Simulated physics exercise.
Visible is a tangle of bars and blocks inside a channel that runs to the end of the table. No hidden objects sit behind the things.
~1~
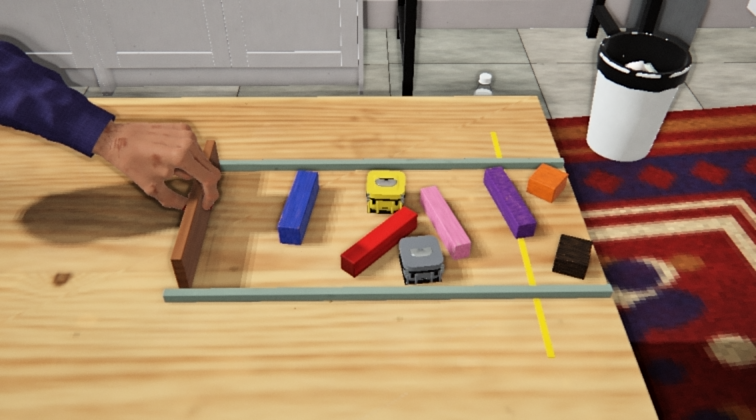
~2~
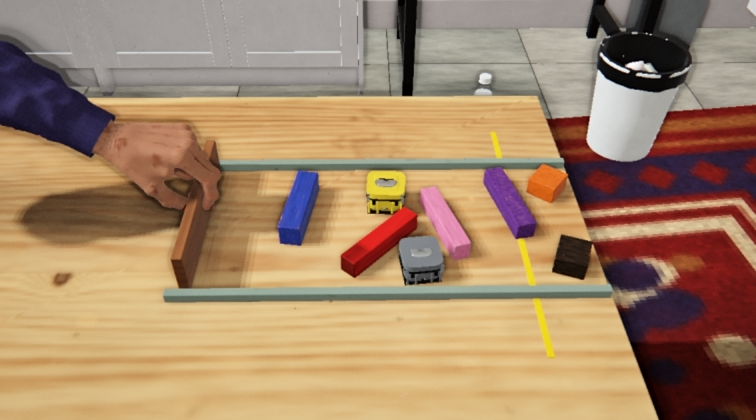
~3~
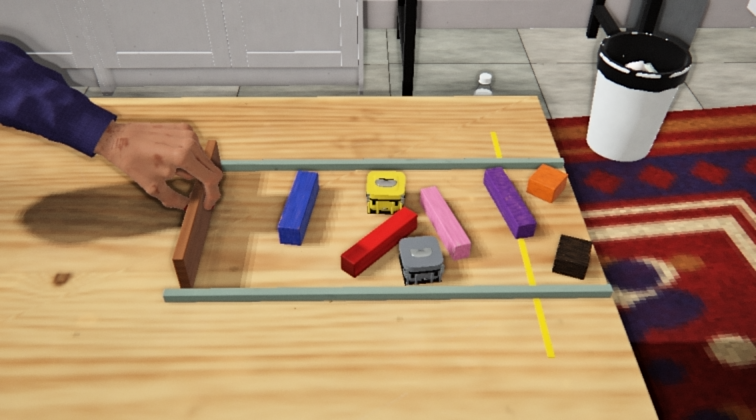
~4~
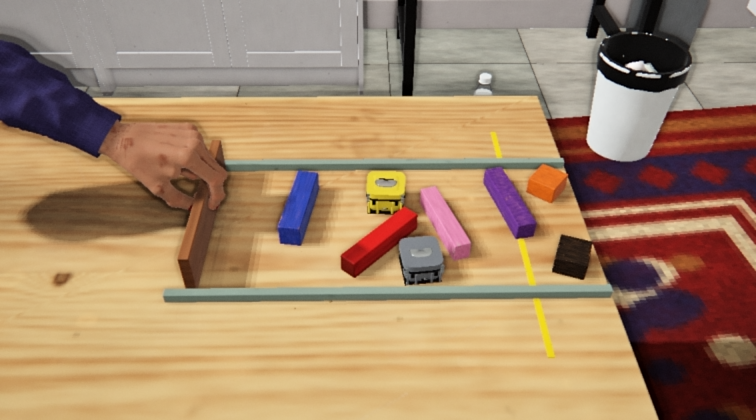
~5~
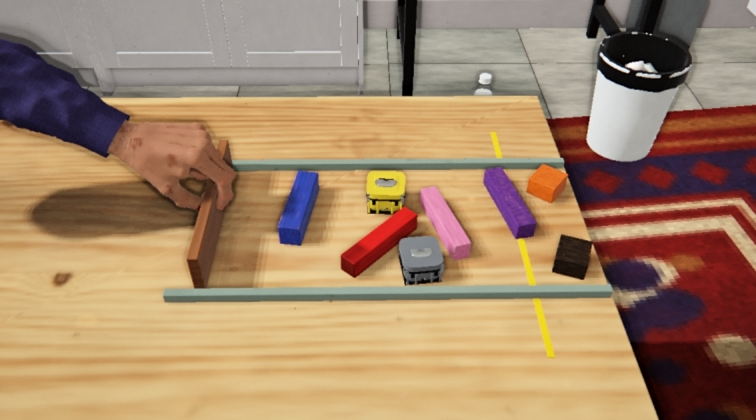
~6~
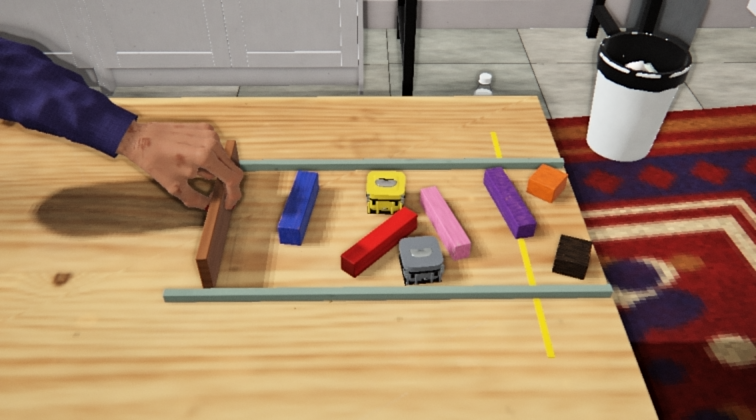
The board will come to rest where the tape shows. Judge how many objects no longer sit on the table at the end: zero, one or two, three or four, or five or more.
No longer on the table: Three or four.
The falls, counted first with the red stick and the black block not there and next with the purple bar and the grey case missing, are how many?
That gives 2 for the first pair taken away and 1 for the second.
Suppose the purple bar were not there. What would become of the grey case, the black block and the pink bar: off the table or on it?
Well, the grey case is left in place, the black block topples off and the pink bar is left in place.
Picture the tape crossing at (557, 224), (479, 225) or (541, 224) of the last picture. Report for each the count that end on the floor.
Those tries give 6, 1 and 4.
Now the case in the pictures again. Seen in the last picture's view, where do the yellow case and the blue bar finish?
The yellow case ends up near (551, 189), and the blue bar near (526, 205).
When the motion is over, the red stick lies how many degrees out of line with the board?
Angle: Around 25°.
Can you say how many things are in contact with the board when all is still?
Count: 2.
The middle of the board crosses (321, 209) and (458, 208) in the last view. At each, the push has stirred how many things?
1, then 7.
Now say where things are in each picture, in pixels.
The first frame shows black block (572, 257); orange block (547, 183); purple bar (509, 201); board (199, 210); tape (517, 224).
The second frame shows orange block (547, 183); board (199, 210).
The third frame shows purple bar (508, 202); grey case (420, 261).
The fourth frame shows black block (572, 257); blue bar (300, 207).
The fifth frame shows orange block (547, 183); yellow case (386, 193).
The sixth frame shows black block (572, 257); orange block (547, 183); purple bar (508, 202); board (221, 210); tape (517, 224).
Soon after, none off yet; black block at rest near (572, 257); orange block at rest near (547, 183); purple bar at rest near (508, 202).
In the end, the number that fall off is three or four; gone, purple bar, orange block and black block.
